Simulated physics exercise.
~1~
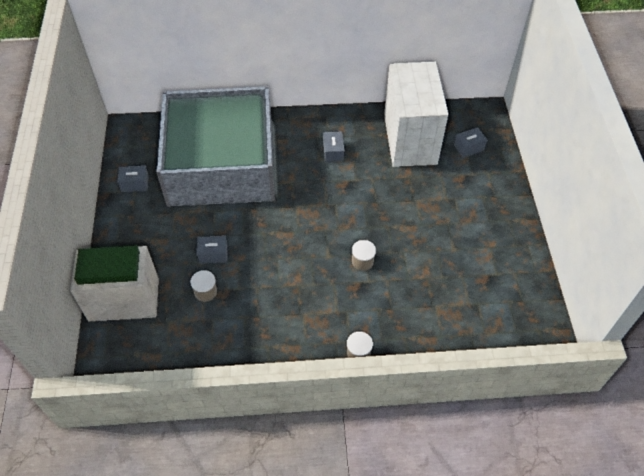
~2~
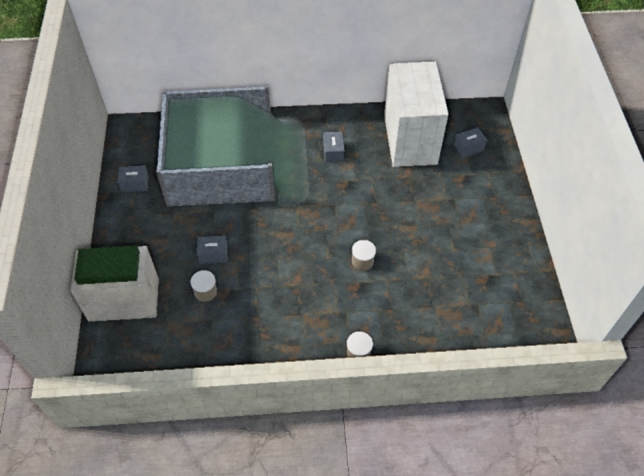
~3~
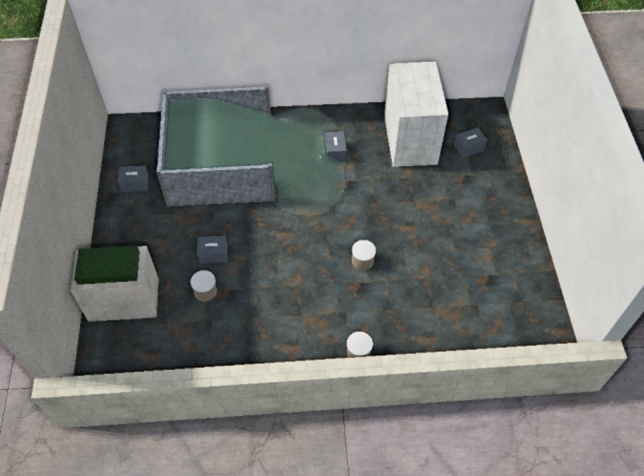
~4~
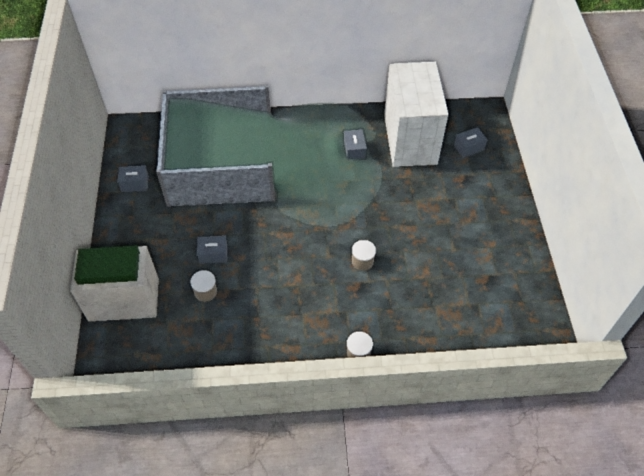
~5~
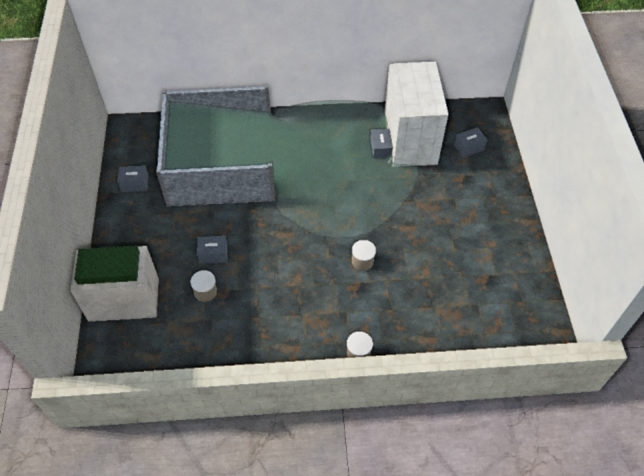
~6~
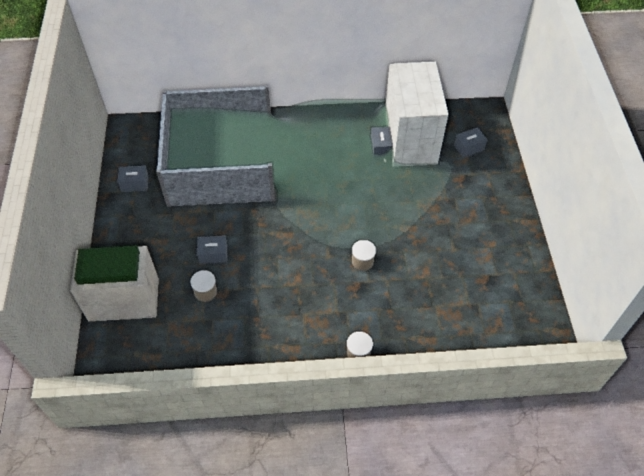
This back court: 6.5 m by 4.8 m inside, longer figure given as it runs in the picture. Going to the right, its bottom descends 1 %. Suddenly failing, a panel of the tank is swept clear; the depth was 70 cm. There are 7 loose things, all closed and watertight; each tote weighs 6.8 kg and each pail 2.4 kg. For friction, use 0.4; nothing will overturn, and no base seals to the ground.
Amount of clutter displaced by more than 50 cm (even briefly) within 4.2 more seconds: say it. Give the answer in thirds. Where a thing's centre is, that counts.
One to two thirds.
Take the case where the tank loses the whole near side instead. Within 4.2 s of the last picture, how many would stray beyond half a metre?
So the tally would be 5.
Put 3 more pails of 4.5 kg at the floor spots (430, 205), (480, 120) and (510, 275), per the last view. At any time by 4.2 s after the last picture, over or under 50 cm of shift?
Taking them one by one: It goes beyond, then it goes beyond, then it goes beyond.
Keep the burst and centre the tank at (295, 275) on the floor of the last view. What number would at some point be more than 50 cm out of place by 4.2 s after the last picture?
So the tally would be 3.
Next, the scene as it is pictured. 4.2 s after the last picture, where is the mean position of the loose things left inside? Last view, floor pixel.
It works out to somewhere near (291, 264) on the floor.
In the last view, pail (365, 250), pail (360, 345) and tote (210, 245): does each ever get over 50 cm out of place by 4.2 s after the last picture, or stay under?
Result, in order: Overshooting / overshooting / undershooting.
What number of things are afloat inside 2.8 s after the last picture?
Of them, 1.
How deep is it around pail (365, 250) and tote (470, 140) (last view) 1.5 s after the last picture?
Depths: Near 1 cm, then near 2 cm.
Then, 0.4 s after the last picture 1 of 7 are over 50 cm from their spots; 1 afloat.
Then, 1.5 s after the last picture 2 of 7 are over 50 cm from their spots; 1 afloat.
Then, 2.8 s after the last picture 2 of 7 are over 50 cm from their spots; 1 afloat.
Then, 4.2 s after the last picture 3 of 7 are over 50 cm from their spots, and 3 have been at some point; 2 afloat.
